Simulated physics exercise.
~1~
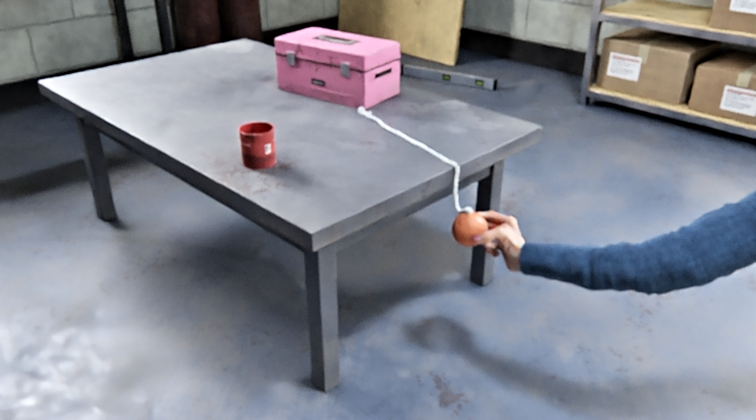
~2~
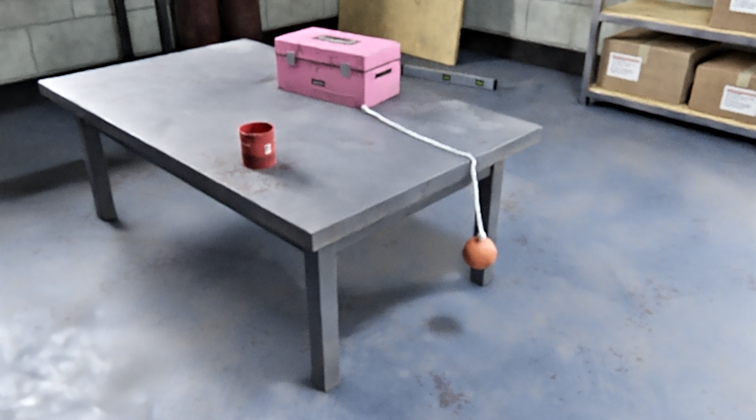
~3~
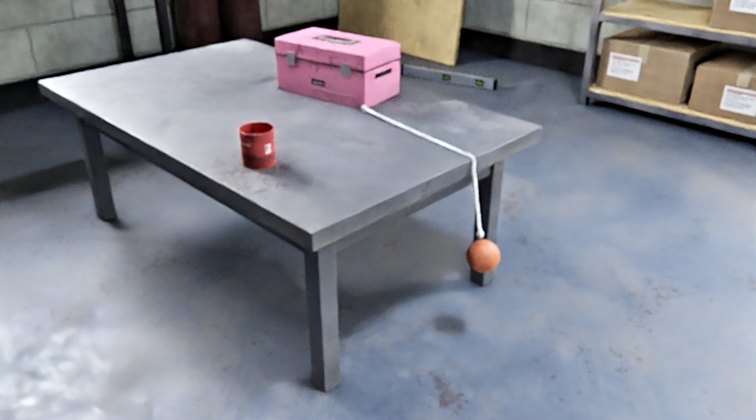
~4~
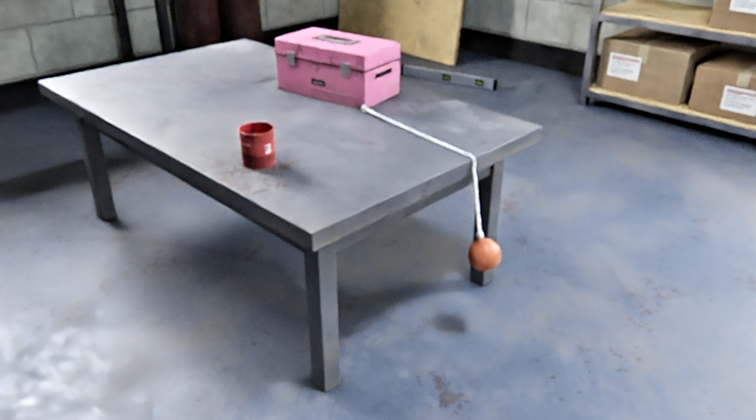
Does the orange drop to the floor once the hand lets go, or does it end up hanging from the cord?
The orange ends up hanging from the cord over the edge of the workbench. The red cup keeps its place on top.
